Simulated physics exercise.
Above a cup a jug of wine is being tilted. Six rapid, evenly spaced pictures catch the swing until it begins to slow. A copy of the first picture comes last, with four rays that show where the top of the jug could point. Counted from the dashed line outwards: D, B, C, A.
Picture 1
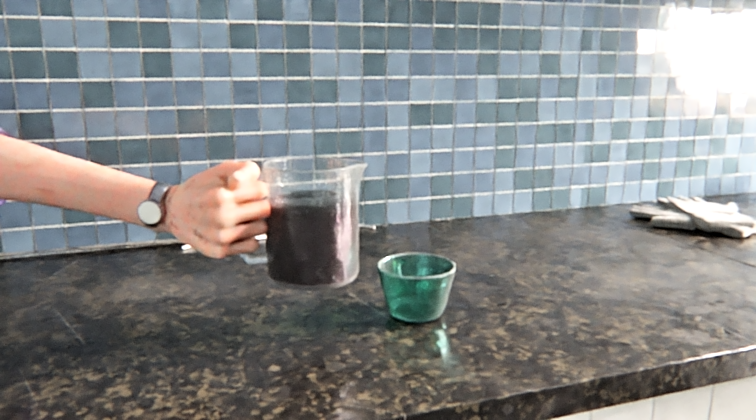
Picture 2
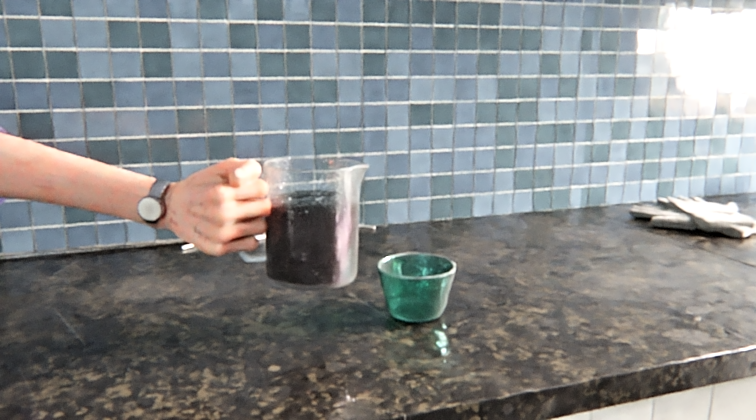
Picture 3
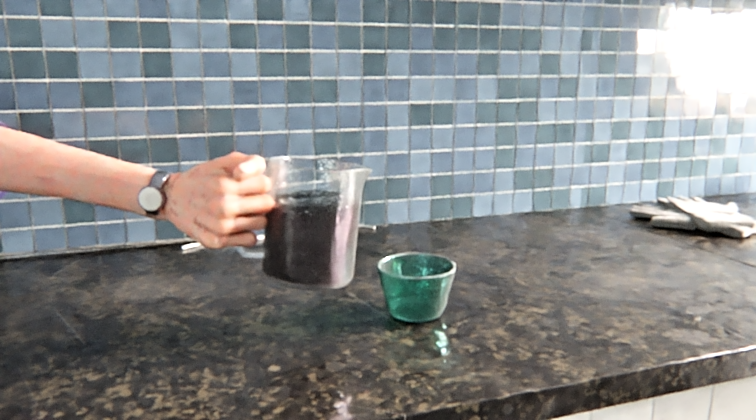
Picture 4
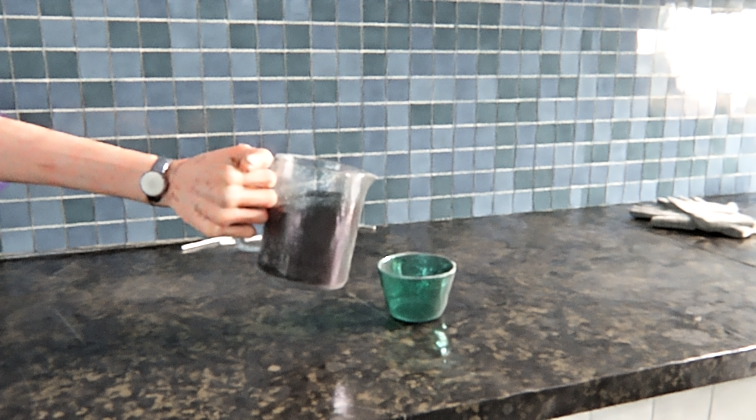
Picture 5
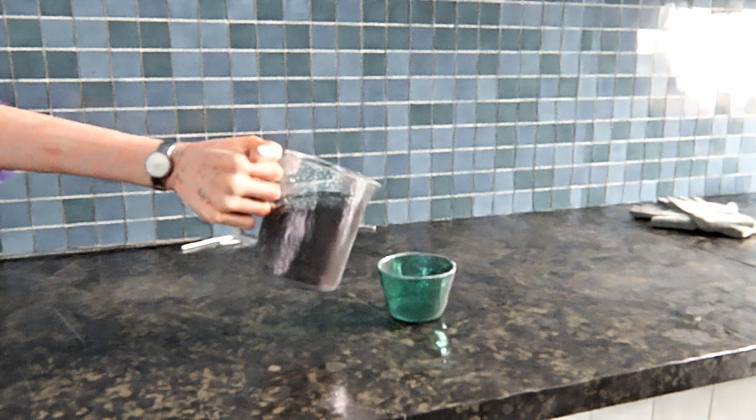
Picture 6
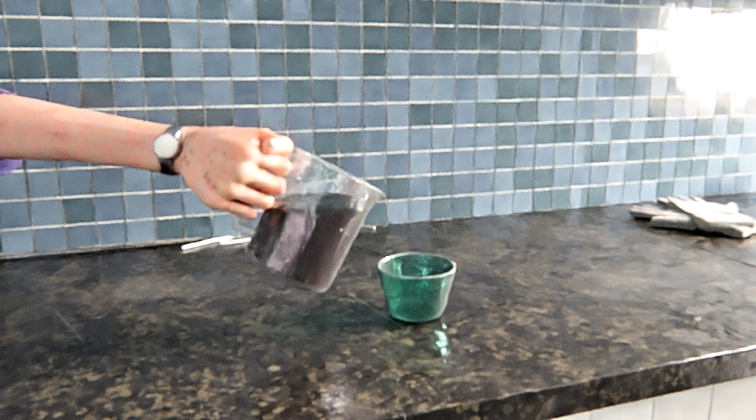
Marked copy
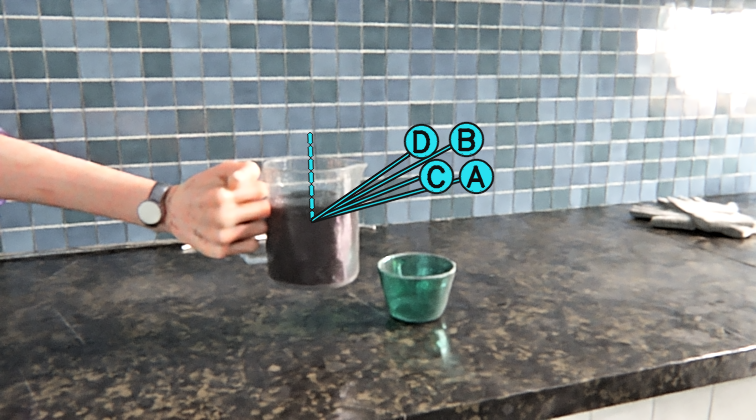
At first, a hand wearing a watch holds a clear jug of dark liquid upright, just left of a small green cup on a dark speckled counter. The hand then gradually tilts the jug rightward, its spout leaning toward the cup, while the liquid stays inside and the cup remains still.
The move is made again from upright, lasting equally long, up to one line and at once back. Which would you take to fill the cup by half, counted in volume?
It is D.
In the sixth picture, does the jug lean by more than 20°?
Yes, it does.
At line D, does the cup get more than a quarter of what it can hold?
Yes, it does.
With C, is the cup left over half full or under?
Over half.
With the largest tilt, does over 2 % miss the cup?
Yes.
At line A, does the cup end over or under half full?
Over.
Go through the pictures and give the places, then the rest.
Upright, lip at (365, 163); rim of the cup round (416, 264); nothing has left yet, in the first picture.
Upright, lip at (366, 165); nothing has left yet, in the second picture.
Tipped about 6°, lip at (370, 169); nothing has left yet, in the third picture.
Tipped about 12°, lip at (374, 175); nothing has left yet, in the fourth picture.
Tipped about 20°, lip at (379, 184); nothing has left yet, in the fifth picture.
Tipped about 29°, lip at (383, 194); nothing has left yet, in the sixth picture.
In cyan, A at (459, 179); B at (450, 146); C at (418, 178); D at (408, 154).
With A, the cup ends with about 86 % of what it can hold; 23 % of the wine is spilt.
With B, the cup ends with about 69 % of what it can hold; 6 % of the wine is spilt.
With C, the cup ends with about 82 % of what it can hold; 13 % of the wine is spilt.
With D, the cup ends with about 48 % of what it can hold; 3 % of the wine is spilt.
